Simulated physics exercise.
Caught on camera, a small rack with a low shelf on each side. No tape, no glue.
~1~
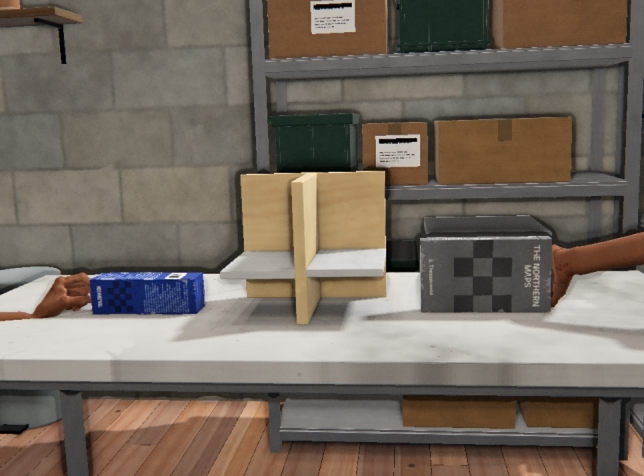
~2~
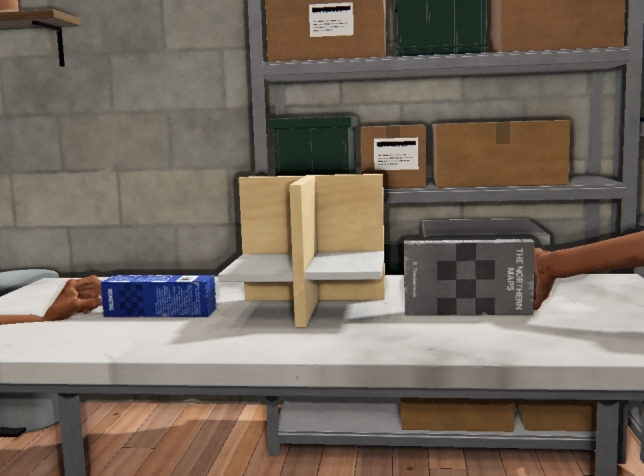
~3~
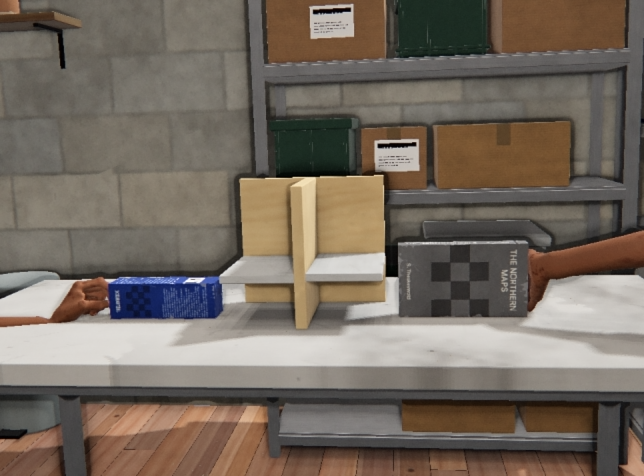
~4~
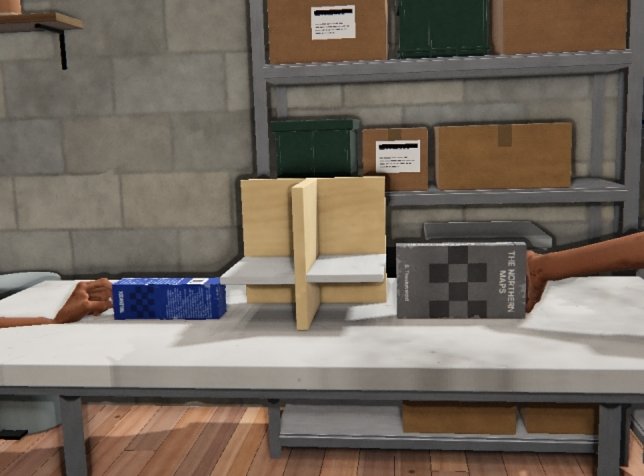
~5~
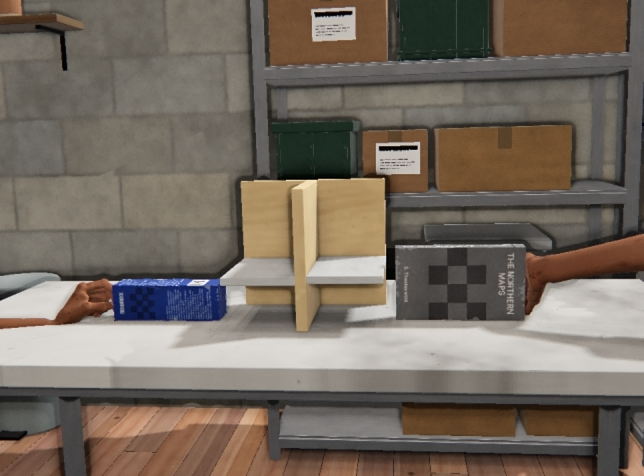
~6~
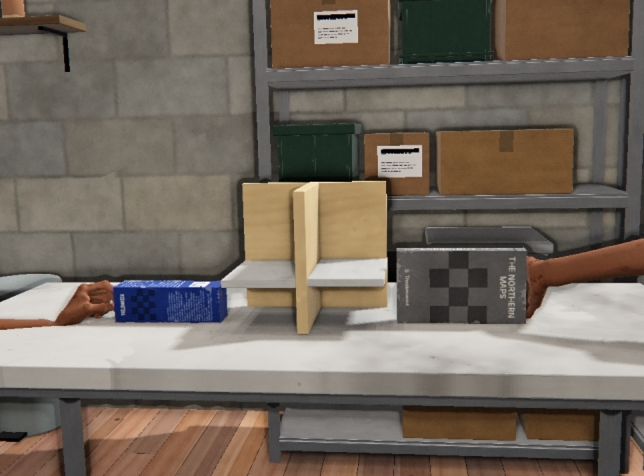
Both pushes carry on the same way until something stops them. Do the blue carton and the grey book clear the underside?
The blue carton slides in and the grey book catches on the edge.
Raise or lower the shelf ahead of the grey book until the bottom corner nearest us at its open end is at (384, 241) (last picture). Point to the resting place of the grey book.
Close to (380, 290).
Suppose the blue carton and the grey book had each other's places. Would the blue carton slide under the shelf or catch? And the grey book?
The blue carton clears the shelf; the grey book is too tall.
Then, 0.28 s on from there, blue carton sliding up to the opening near (184, 302); grey book stopped at the opening near (449, 286).
Then, 0.58 s on from there, blue carton part of the way in near (215, 302); grey book stopped at the opening near (449, 286).
Then, 0.82 s on from there, blue carton all the way in near (240, 302); grey book stopped at the opening near (449, 286).
In the end, the blue carton clears the shelf, near (243, 302); the grey book is too tall, near (449, 286).
